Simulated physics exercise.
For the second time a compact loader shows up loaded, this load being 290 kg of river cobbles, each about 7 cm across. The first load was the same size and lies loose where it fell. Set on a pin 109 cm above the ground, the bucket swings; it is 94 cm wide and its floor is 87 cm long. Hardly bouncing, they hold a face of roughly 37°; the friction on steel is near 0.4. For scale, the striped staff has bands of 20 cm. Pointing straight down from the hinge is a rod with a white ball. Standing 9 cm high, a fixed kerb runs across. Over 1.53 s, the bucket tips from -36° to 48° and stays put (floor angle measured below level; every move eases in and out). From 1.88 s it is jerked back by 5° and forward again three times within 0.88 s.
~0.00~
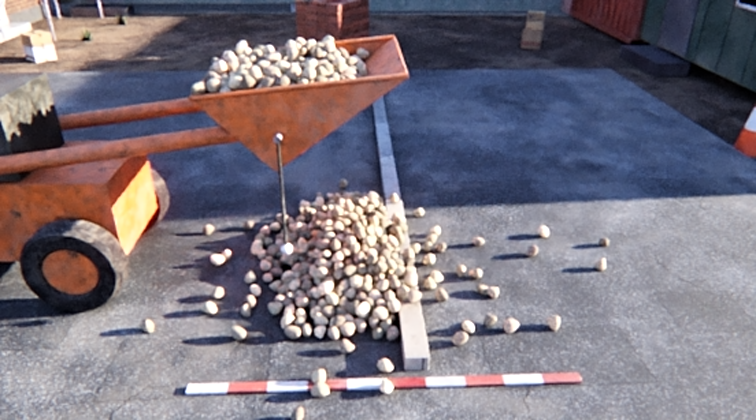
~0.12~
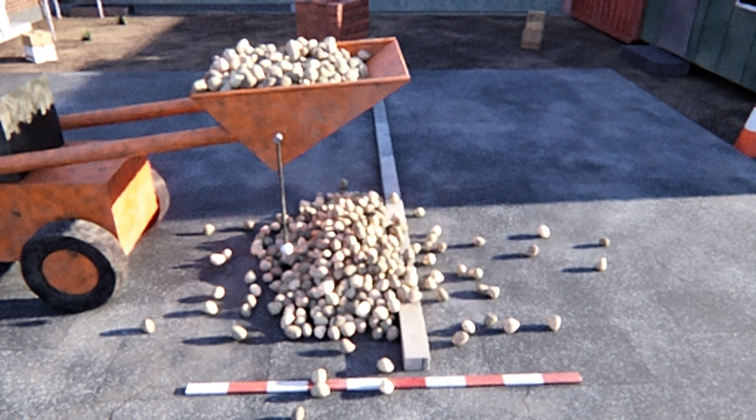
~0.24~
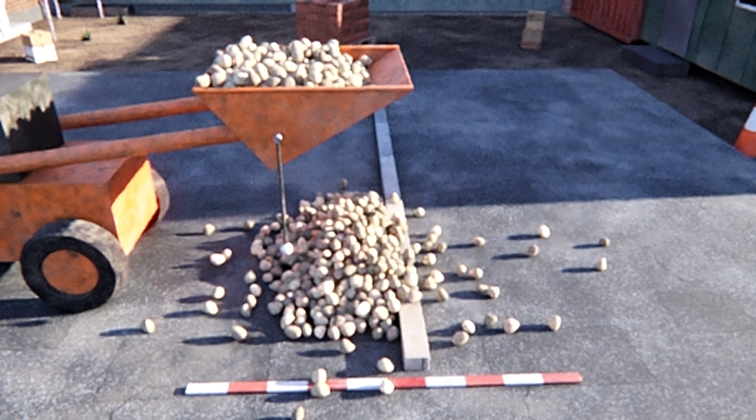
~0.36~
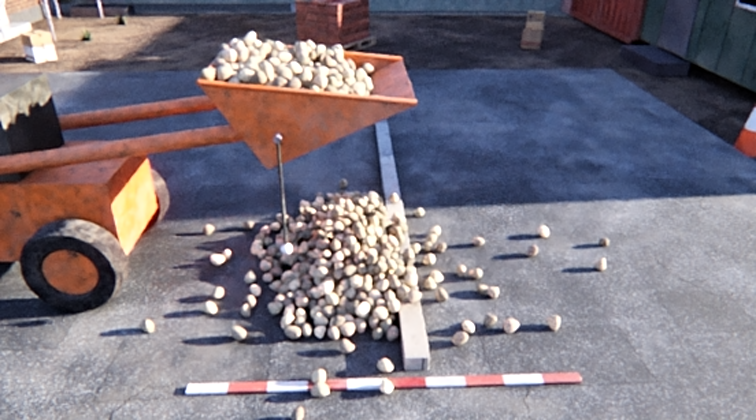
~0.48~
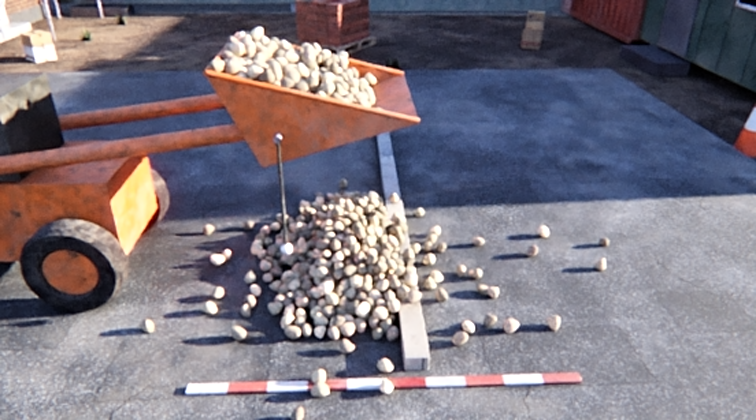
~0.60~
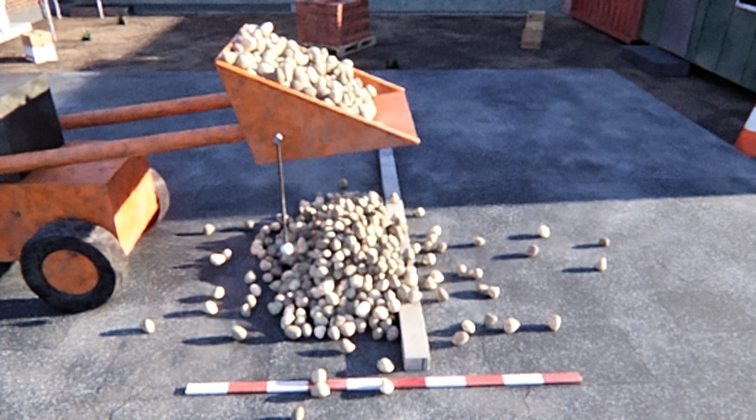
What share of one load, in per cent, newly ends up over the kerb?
70 %.
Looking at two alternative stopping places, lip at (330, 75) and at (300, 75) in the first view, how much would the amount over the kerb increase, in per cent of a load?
15 %, then 5 %.
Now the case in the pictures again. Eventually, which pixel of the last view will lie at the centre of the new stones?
Middle: Approx. (436, 250) px.
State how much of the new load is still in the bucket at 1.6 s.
Close to 15 per cent of the load.
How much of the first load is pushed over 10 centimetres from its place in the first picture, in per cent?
About 5 %.
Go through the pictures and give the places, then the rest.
Lip at (408, 76), floor tilted -36°, highest stones at (312, 52). The earlier load is highest near (350, 223), 24 cm above ground level, 95 % on this side of the kerb, 5 % over the kerb, in the first picture.
The bucket is at -35°, its lip at (409, 79); the top of the load is at (310, 51); the stones move at 0.1 m/s on average, in the second picture.
Lip at (413, 88), floor tilted -30°, highest stones at (266, 53); the stones move at 0.2 m/s on average, in the third picture.
The bucket is at -24°, its lip at (417, 103); the top of the load is at (243, 47); the stones move at 0.2 m/s on average, in the fourth picture.
The bucket is at -16°, its lip at (419, 121); the top of the load is at (245, 40); the stones move at 0.3 m/s on average, in the fifth picture.
Lip at (419, 142), floor tilted -7°, highest stones at (254, 35); the stones move at 0.4 m/s on average, in the sixth picture.
After 1.1 s the floor is at 35°; in per cent of one load, 93 in the bucket, 102 on this side of the kerb, 5 over the kerb; the foremost stones are at (540, 268).
After 1.6 s the floor is at 48°; in per cent of one load, 14 in the bucket, 142 on this side of the kerb, 43 over the kerb; the foremost stones are at (542, 257).
After 3.2 s the floor is at 48°; in per cent of one load, 0 in the bucket, 125 on this side of the kerb, 75 over the kerb; the foremost stones are at (619, 272).
After 5.6 s the floor is at 48°; in per cent of one load, 0 in the bucket, 125 on this side of the kerb, 75 over the kerb; the foremost stones are at (619, 272). Net gain over the kerb, 70.
